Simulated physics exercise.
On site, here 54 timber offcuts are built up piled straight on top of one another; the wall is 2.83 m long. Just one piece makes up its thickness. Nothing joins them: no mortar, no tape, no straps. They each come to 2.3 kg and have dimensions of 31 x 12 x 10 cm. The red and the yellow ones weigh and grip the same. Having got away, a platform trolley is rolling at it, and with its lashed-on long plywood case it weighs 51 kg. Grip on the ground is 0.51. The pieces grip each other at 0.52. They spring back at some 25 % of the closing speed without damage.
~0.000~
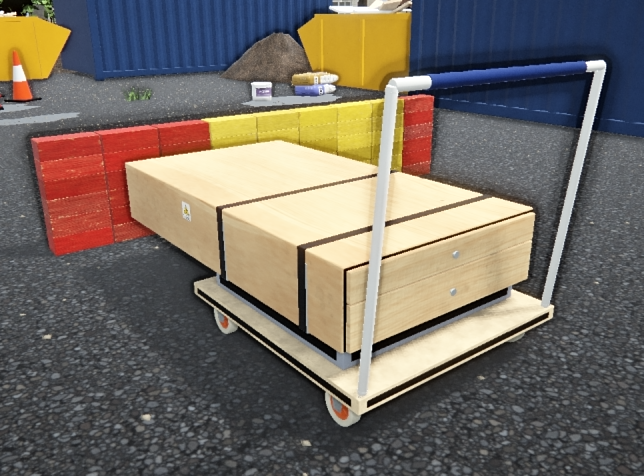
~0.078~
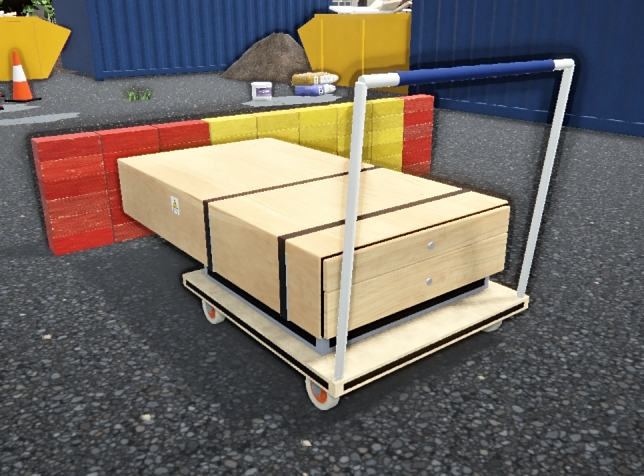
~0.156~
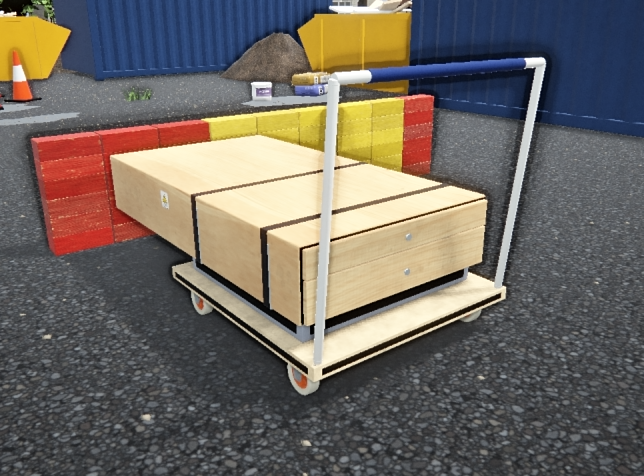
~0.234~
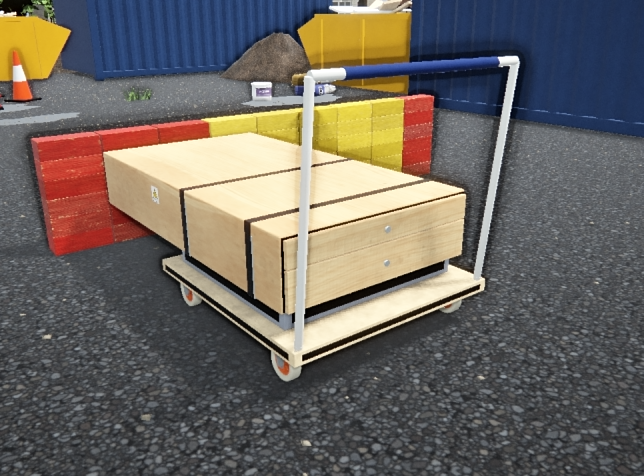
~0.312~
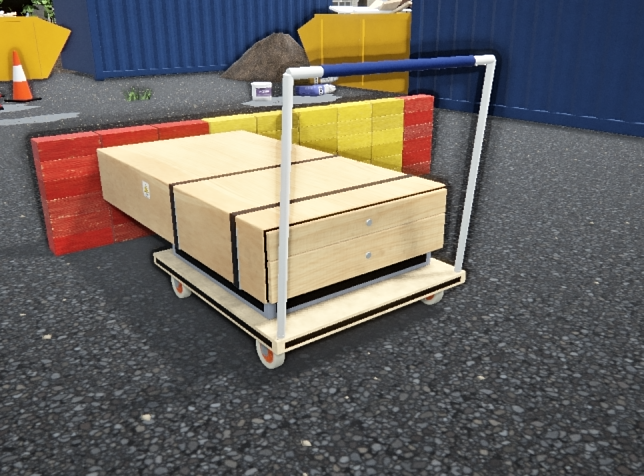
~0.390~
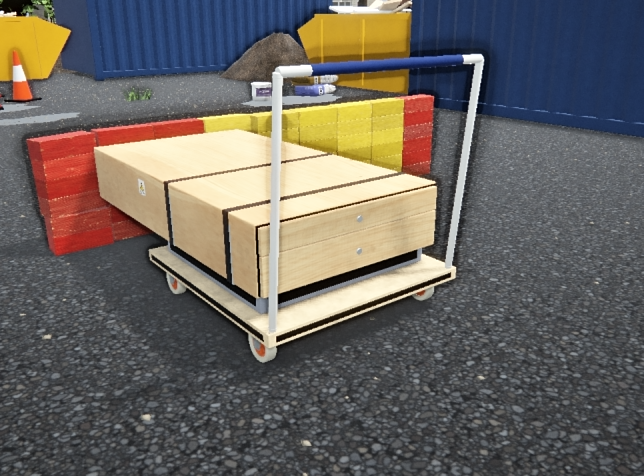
On a gravelly yard, a trolley loaded with a long wooden box rolling back into a red and yellow block wall, nudging it slightly.
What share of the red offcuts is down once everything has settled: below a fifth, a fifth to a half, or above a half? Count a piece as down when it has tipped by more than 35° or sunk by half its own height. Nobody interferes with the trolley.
Above a half of them.
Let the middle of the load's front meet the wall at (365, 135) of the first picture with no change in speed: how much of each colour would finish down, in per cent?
For red it's 20 per cent, for yellow 60 per cent.
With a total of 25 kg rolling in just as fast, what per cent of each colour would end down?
You'd get red at 80 and yellow at 20 per cent down.
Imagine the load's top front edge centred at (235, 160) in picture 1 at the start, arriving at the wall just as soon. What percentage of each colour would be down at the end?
Result - red: 60%; yellow: 20%.
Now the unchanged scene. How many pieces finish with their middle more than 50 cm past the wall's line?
Estimate: Roughly 12 of them.
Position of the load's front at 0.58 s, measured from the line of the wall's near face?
Position: Approx. 15 cm beyond.
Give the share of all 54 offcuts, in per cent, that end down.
Around 45 per cent, I'd say.
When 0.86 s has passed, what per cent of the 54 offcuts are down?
45 percent by then.
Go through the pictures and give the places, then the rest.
In the first picture (pixels give the middle of a visible side), load (131, 182) 41 cm short of the wall; top red offcut (131, 141); top yellow offcut (234, 128); none has stirred.
The second picture shows load (123, 178) 30 cm short of the wall; top red offcut (131, 141).
The third picture shows load (116, 174) 20 cm short of the wall; top red offcut (131, 141).
The fourth picture shows load (109, 170) 10 cm short of the wall; top red offcut (131, 141).
The fifth picture shows load (102, 166) just touching; top red offcut (131, 141).
The sixth picture shows load (99, 165) 50 mm into the wall's line; top red offcut (127, 138) 3° from how it stood; top yellow offcut (229, 125) 4° from how it stood; movement in 22 of them.
After 0.58 s, load 14 cm past the wall's line, still rolling; 1 of the 24 red offcuts down (1 of 54 in all colours); top red offcut 29° from how it stood, 50 mm lower; top yellow offcut 27° from how it stood, 46 mm lower.
After 0.86 s, load 25 cm past the wall's line, still rolling; 17 of the 24 red offcuts down (23 of 54 in all colours); top red offcut on its side; top yellow offcut on its side.
In the end (1.7 s), load 47 cm past the wall's line, still rolling; 18 of the 24 red offcuts down (24 of 54 in all colours); top red offcut on its side; top yellow offcut on its side. That is 75 per cent. From the last view, middles, top red offcut near (88, 192), top yellow offcut near (179, 177).
